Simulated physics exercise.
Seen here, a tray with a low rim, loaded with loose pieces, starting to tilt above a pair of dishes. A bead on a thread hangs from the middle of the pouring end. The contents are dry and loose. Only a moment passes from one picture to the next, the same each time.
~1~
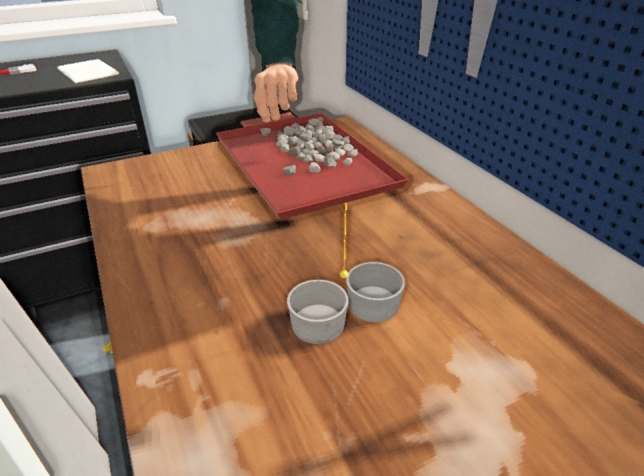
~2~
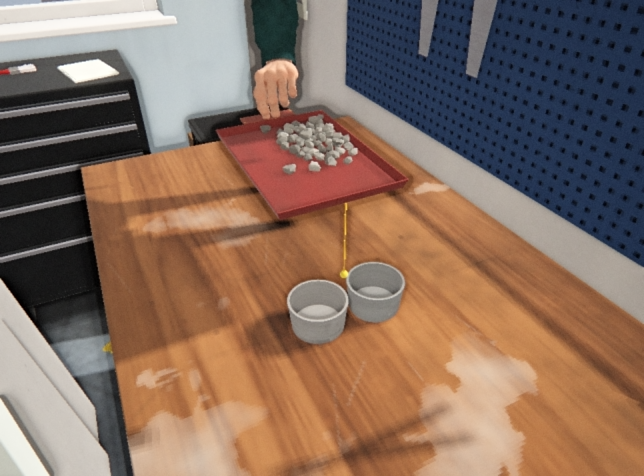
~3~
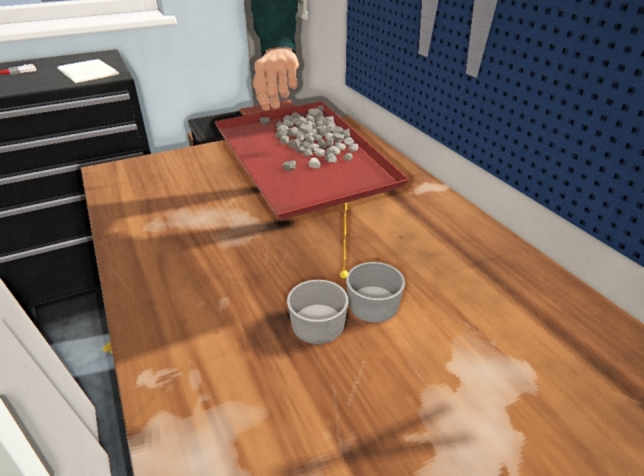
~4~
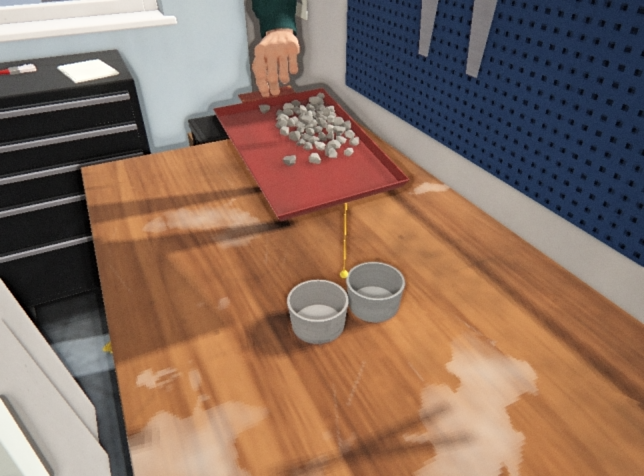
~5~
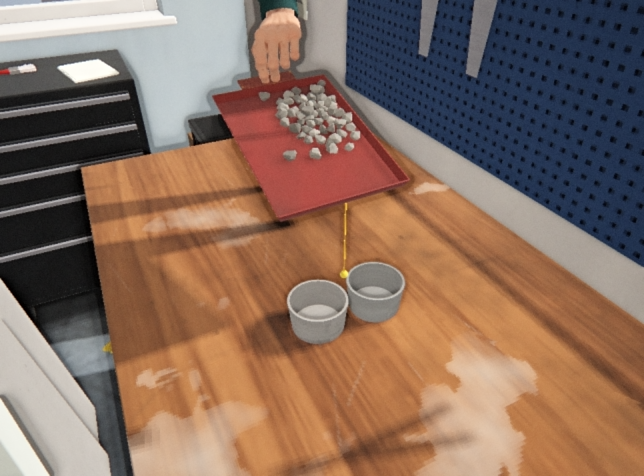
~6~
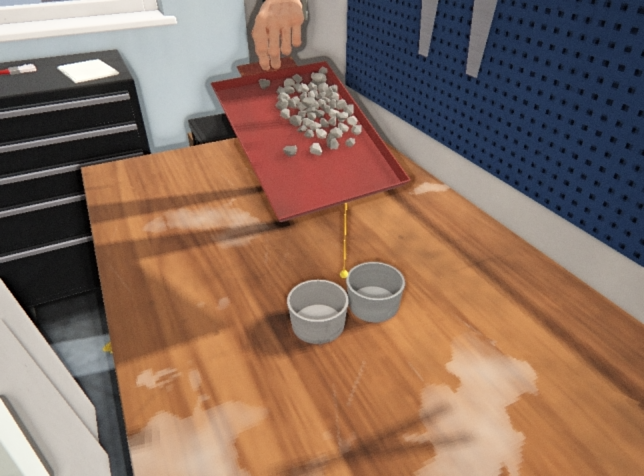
A red tray with a low rim, loaded with loose grey gravel, sits above a worn wooden workbench, seen from a fixed view looking down across it. Two grey dishes stand side by side below, near a yellow bead on a thread, with black drawers left and blue pegboard right. A hand at the tray's far end rises, lifting that end steadily into a clear tilt towards the viewer.
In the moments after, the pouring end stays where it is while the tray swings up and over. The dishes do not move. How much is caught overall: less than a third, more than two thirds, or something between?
The two hold less than a third of the load.
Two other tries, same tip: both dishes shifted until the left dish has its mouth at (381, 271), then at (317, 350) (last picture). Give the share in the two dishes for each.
In turn 0 and 30 in a hundred.
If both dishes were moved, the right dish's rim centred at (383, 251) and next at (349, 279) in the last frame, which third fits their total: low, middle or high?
The first try: Below one third. The second: Below one third.
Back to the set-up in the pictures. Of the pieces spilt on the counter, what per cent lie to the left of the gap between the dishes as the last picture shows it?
Near 20 %.
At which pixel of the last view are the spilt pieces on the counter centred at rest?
Close to (371, 385).
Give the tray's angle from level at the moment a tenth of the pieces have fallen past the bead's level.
Around 75° of tilt.
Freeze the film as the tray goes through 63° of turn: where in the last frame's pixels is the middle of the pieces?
Near (354, 190).
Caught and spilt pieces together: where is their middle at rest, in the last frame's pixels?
Near (370, 369).
Just after the last frame, tray tipped steeply; the larger part on the tray; roughly a quarter in the air.
A moment on, tray tipped past a quarter turn; about a tenth on the tray; about a tenth in the left dish; about a tenth in the right dish; roughly two thirds outside both; about a tenth in the air.
Further on, tray tipped past a quarter turn; about a tenth in the left dish; about a tenth in the right dish; the larger part outside both.
When it is over, tray tipped past a quarter turn; about a tenth in the left dish; about a tenth in the right dish; the larger part outside both.
